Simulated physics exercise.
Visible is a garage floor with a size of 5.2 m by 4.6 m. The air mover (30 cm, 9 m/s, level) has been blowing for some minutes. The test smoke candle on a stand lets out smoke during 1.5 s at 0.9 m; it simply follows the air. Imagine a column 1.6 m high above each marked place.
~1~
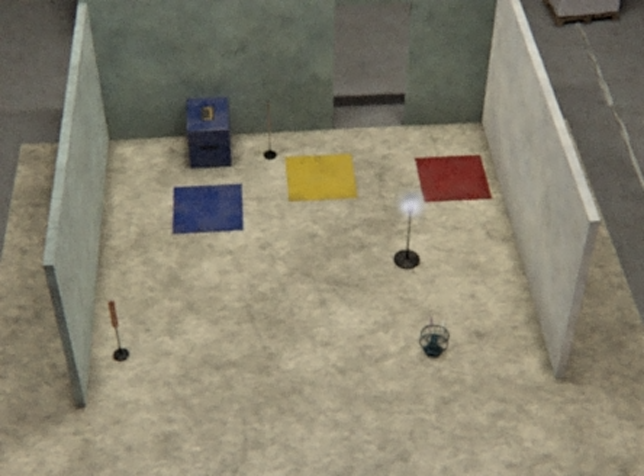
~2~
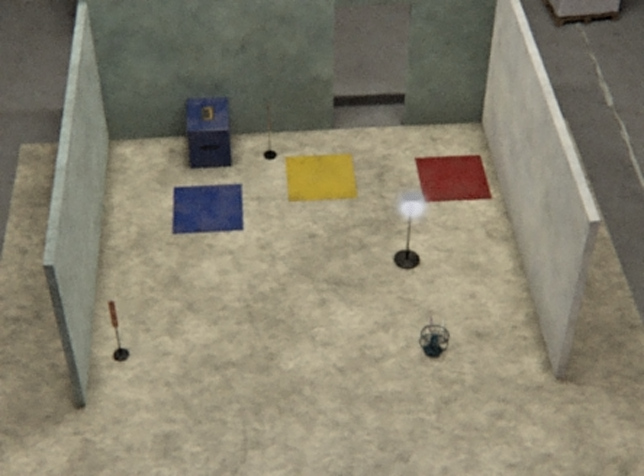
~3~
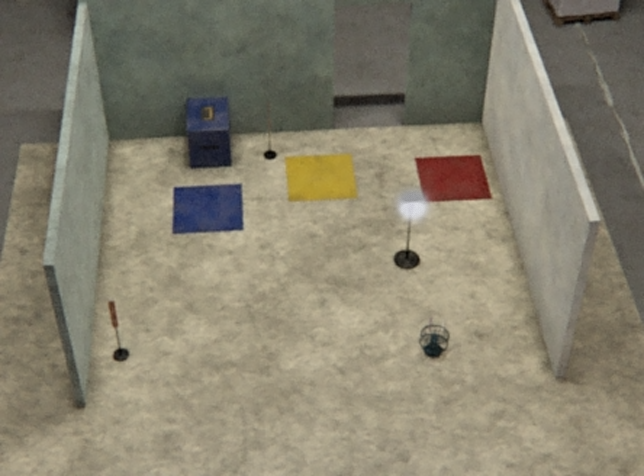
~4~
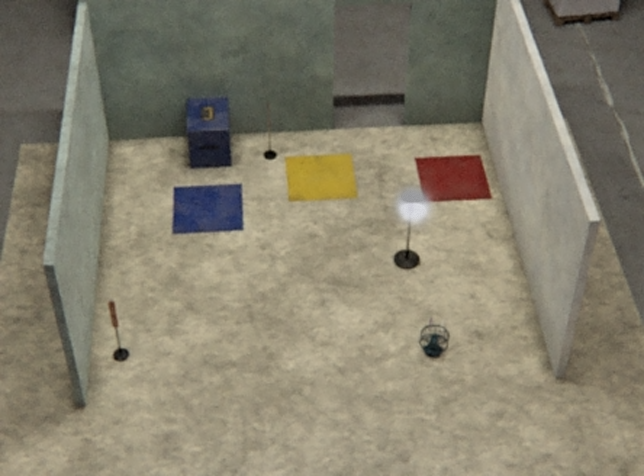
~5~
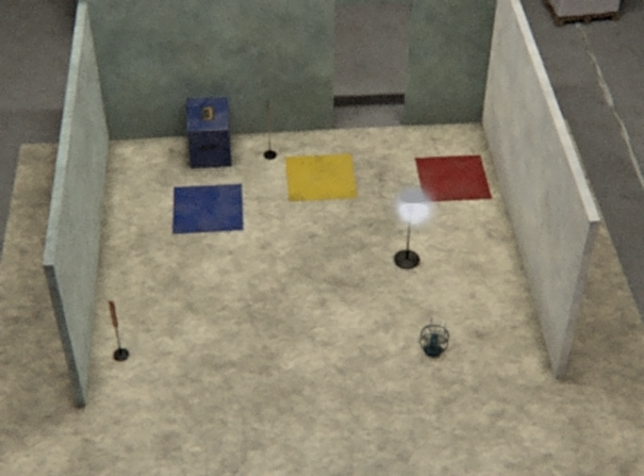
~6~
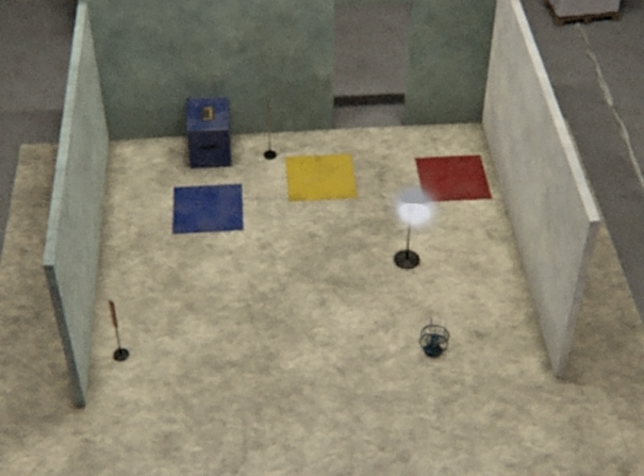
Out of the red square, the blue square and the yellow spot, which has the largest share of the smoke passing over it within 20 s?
The red one.
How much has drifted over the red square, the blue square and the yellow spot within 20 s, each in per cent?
Roughly 90 per cent red, 0 per cent blue, 0 per cent yellow.
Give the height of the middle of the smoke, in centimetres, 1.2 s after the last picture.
Roughly 70 cm up.
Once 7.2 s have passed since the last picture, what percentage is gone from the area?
About 70 per cent.
Then, 1.2 s after the last picture, 0 % is gone from the area; 0 % has passed over the blue square, 0 % over the red square and 0 % over the yellow spot, and the middle of the rest is near (421, 213).
Then, 3.2 s after the last picture, 2 % is gone from the area; 0 % has passed over the blue square, 60 % over the red square and 0 % over the yellow spot, and the middle of the rest is near (427, 147).
Then, 7.2 s after the last picture, 67 % is gone from the area; 0 % has passed over the blue square, 93 % over the red square and 0 % over the yellow spot, and the middle of the rest is near (205, 41).
Then, 19.2 s after the last picture, 100 % is gone from the area; 0 % has passed over the blue square, 93 % over the red square and 0 % over the yellow spot.
